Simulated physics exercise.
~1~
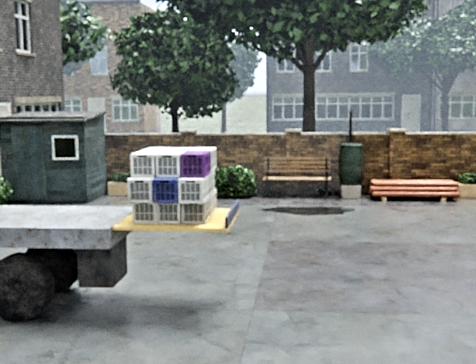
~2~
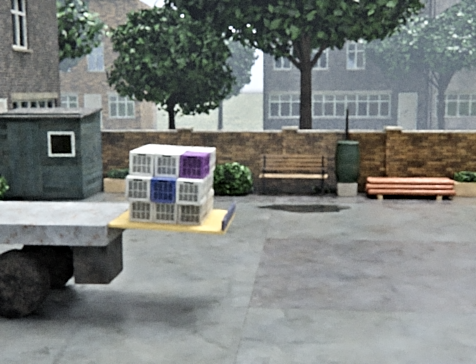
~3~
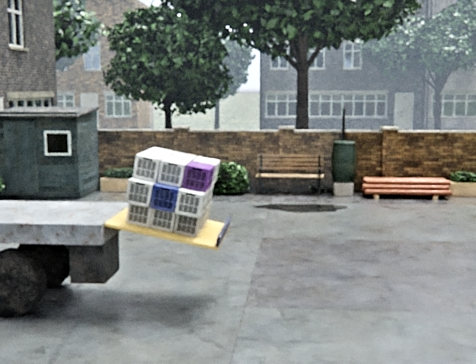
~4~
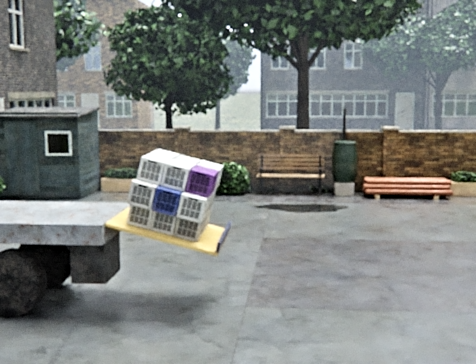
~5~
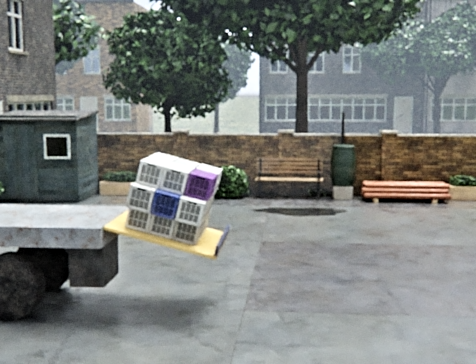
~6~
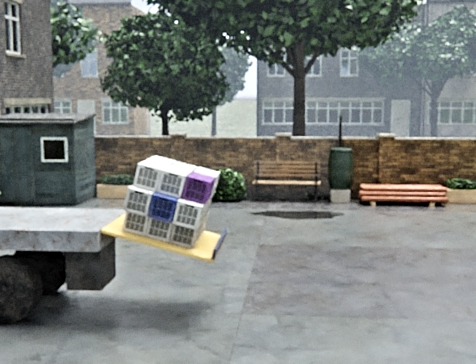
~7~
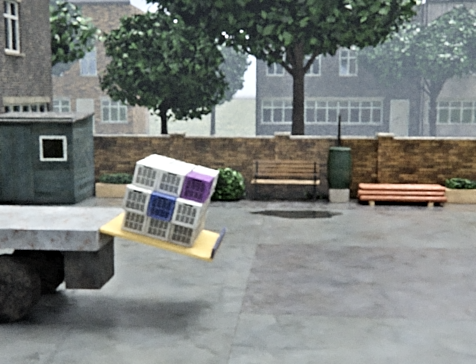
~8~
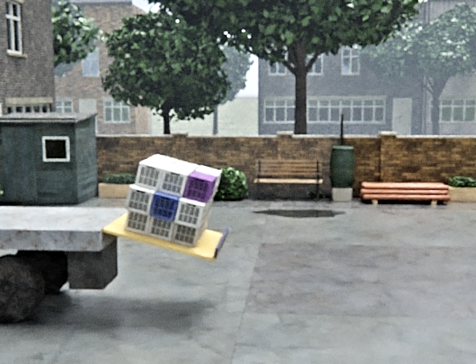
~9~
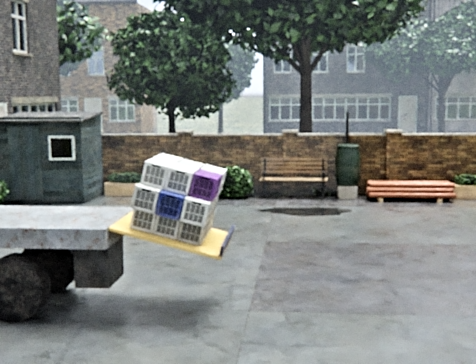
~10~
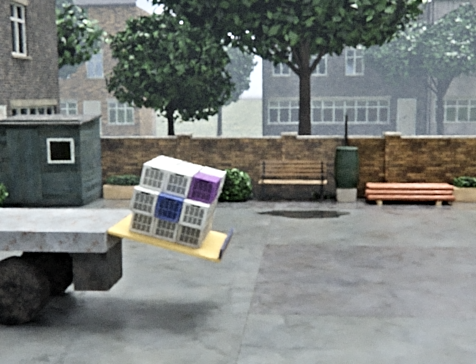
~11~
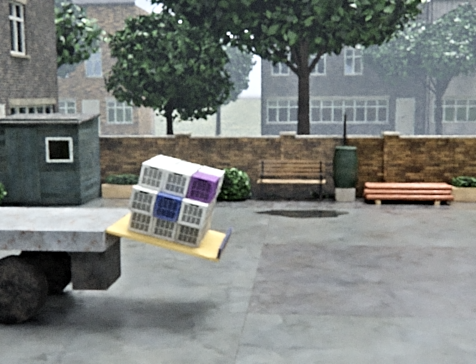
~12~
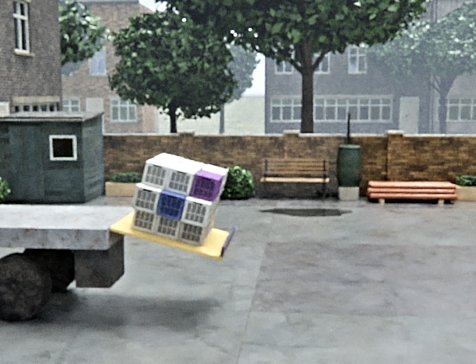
A flat-bed stood in a paved yard with white crates, one blue and one purple, stacked on its yellow rear flap; the flap's outer edge sank to the right, tilting the whole stack, then stopped, and the crates stayed aboard.
